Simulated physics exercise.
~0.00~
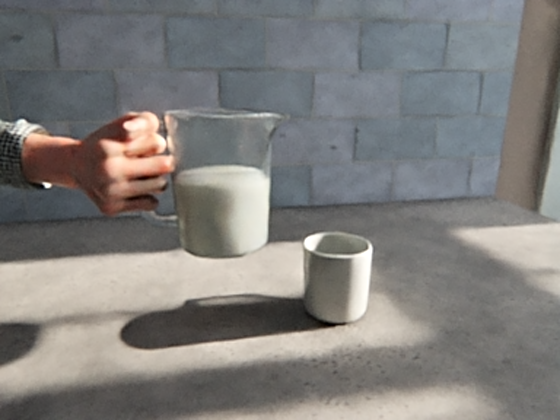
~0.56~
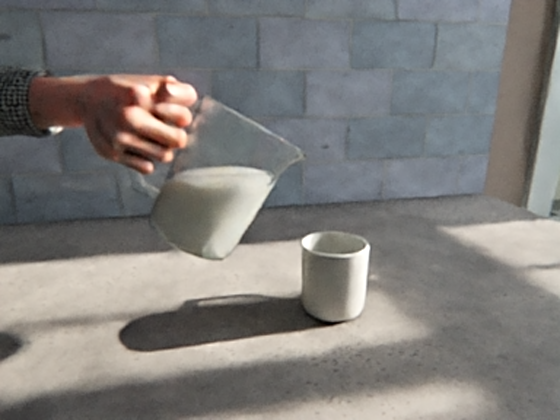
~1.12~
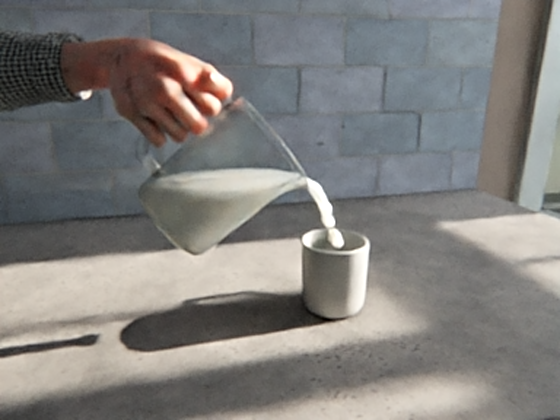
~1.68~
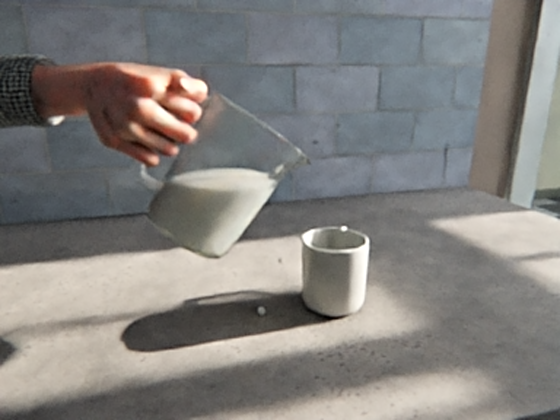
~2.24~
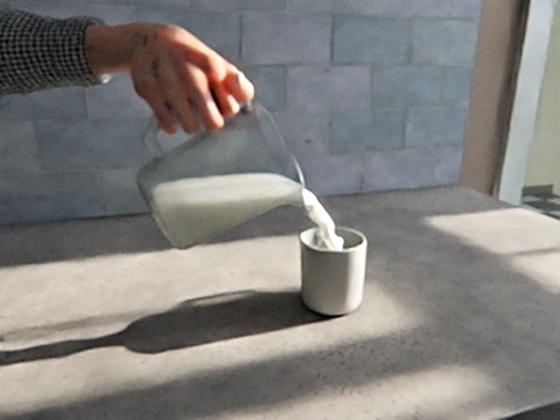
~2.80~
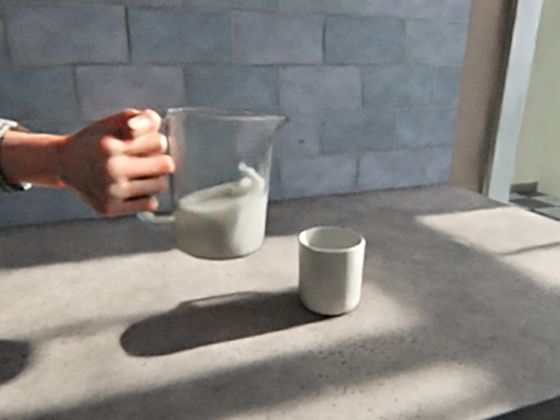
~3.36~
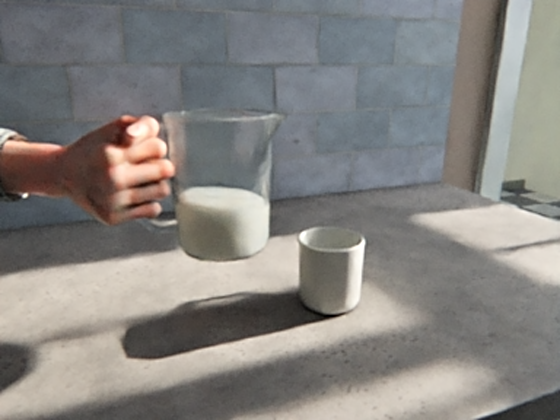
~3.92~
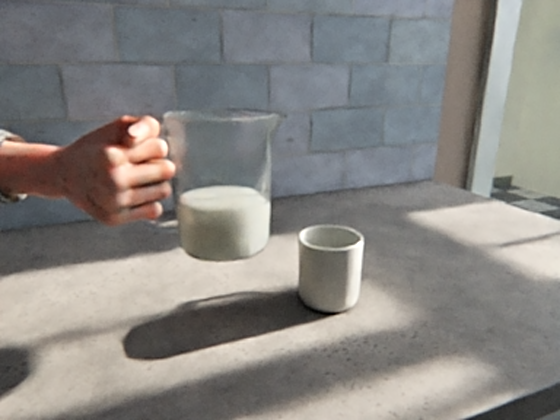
On a grey stone counter before a blue-grey tiled wall, a hand tips a glass jug of milk, pouring into a small pale mug, eases it partly back, then tilts it further and pours again. The jug returns upright, noticeably less full, held beside the mug.
